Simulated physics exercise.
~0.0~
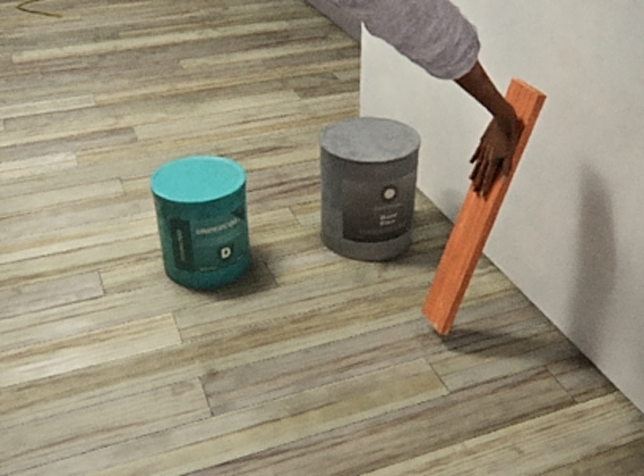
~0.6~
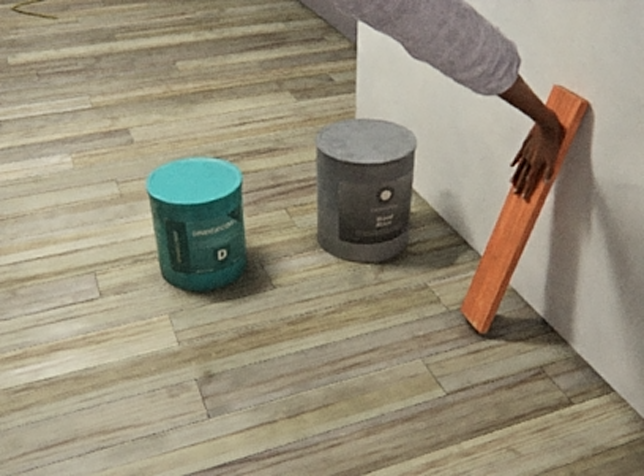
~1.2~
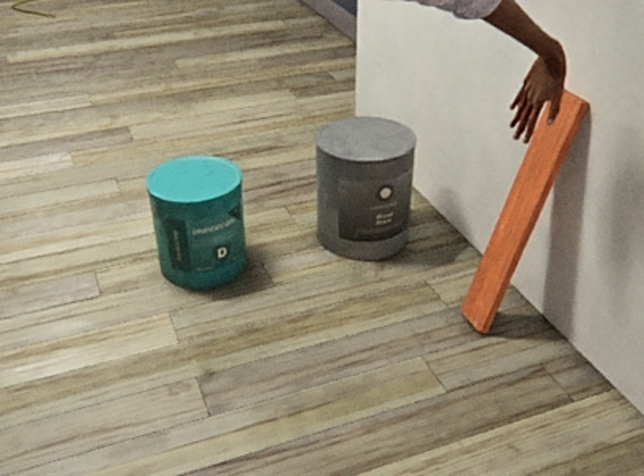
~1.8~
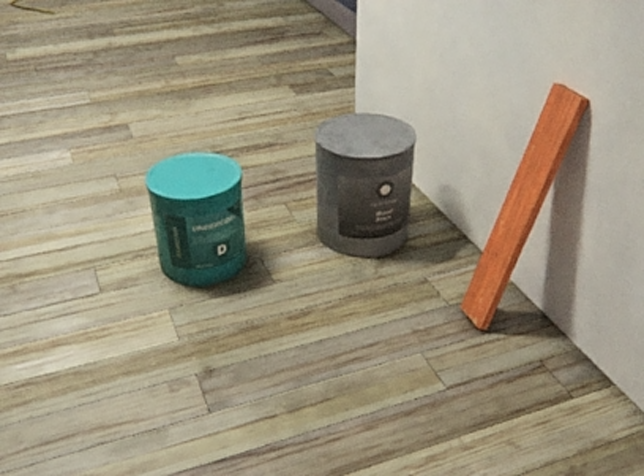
An orange plank was moved to the right by a hand and leaned against a pale wall, near a turquoise pail and a grey pail on the wooden floor. The hand let go and drew away, and the plank stayed propped up.
